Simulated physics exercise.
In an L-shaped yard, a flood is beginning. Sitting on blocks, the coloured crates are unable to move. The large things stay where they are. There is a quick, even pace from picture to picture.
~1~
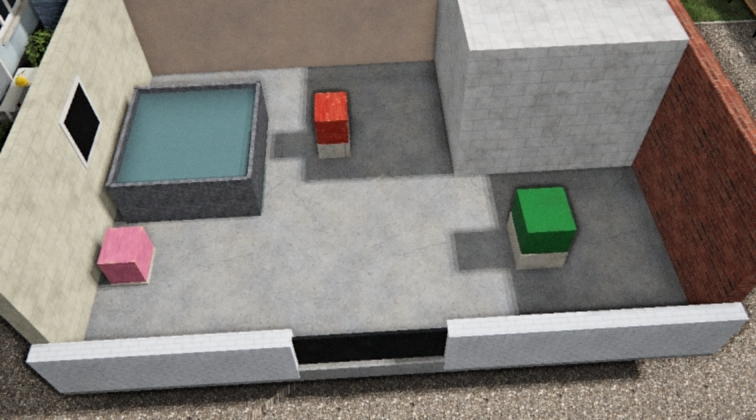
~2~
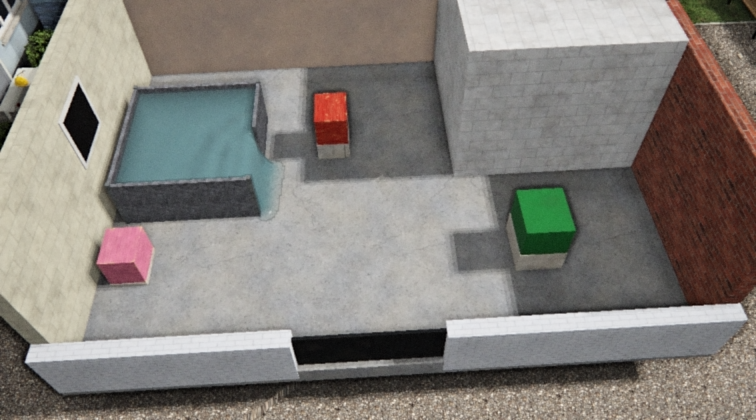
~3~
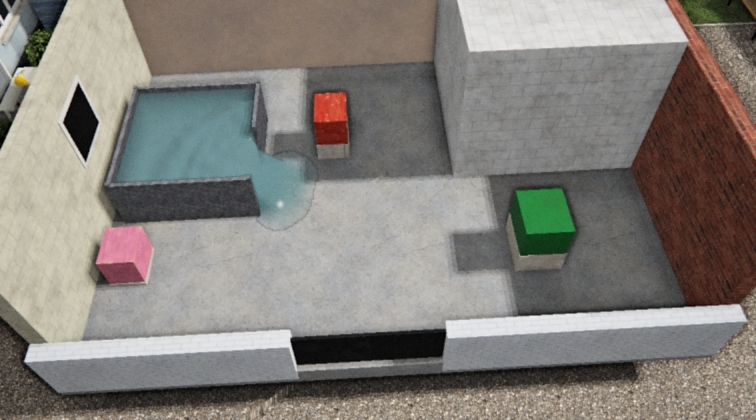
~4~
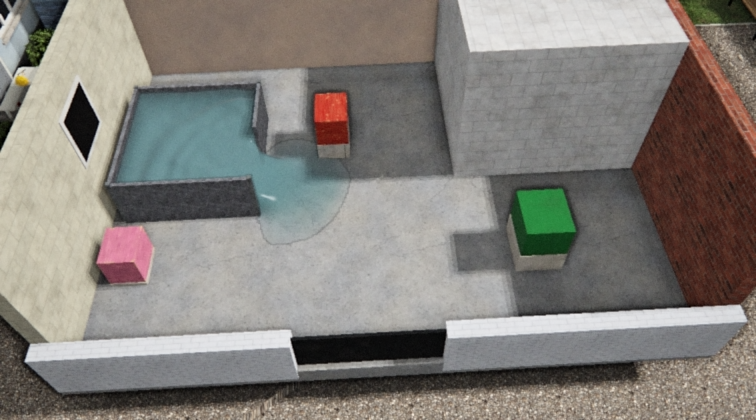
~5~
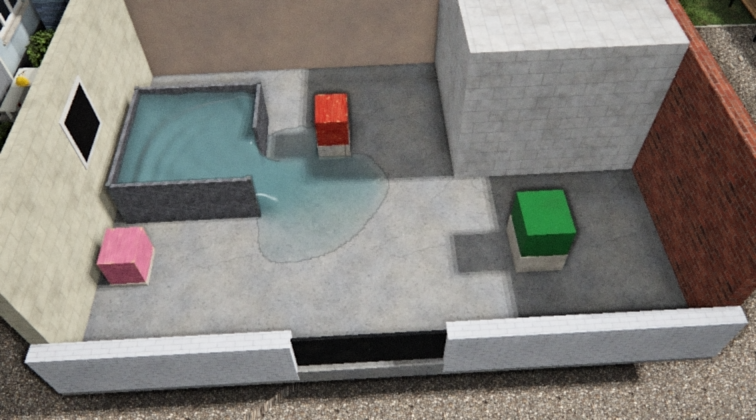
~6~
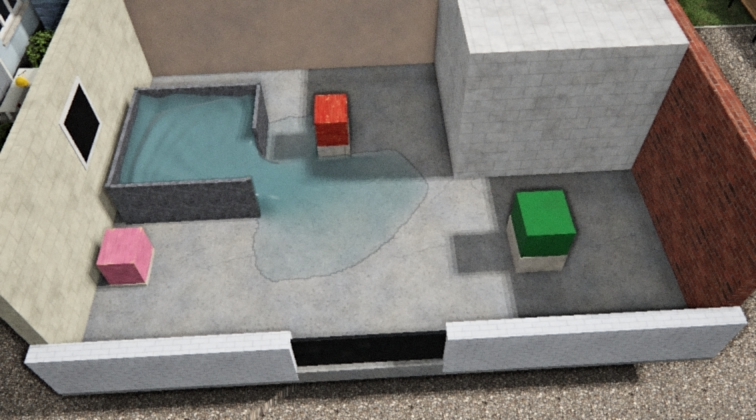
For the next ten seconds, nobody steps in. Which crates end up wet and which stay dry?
Green crate: Clear; red crate: Clear; pink crate: Doused.
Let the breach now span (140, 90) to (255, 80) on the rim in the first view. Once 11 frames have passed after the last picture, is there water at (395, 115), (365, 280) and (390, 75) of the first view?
In the order given, the spots are swamped, not soaked and swamped.
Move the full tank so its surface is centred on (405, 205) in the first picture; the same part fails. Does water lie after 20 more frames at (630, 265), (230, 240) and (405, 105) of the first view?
First drenched; next unwetted; last unwetted.
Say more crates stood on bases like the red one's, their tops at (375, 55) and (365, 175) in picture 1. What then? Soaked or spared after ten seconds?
Is left dry, becomes wet.
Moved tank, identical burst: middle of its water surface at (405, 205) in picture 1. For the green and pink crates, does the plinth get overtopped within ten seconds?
I reckon the green one is overrun, while the pink one is overrun.
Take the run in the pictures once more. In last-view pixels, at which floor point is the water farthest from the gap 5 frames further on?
The front's farthest point is close to (579, 206).
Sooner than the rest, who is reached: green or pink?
My answer: The green crate.
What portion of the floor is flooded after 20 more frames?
About 70 per cent.
A moment on, water covers 40 % of the floor; the green crate water round its plinth, the red crate water round its plinth, the pink crate not reached.
Next, water covers 55 % of the floor; the green crate water round its plinth, the red crate water round its plinth, the pink crate not reached.
Then, water covers 70 % of the floor; the green crate water round its plinth, the red crate water round its plinth, the pink crate not reached.
Later, water covers 85 % of the floor; the green crate water round its plinth, the red crate water round its plinth, the pink crate not reached.
In the end, water covers 100 % of the floor; the green crate stayed above the water, the red crate stayed above the water, the pink crate was topped.
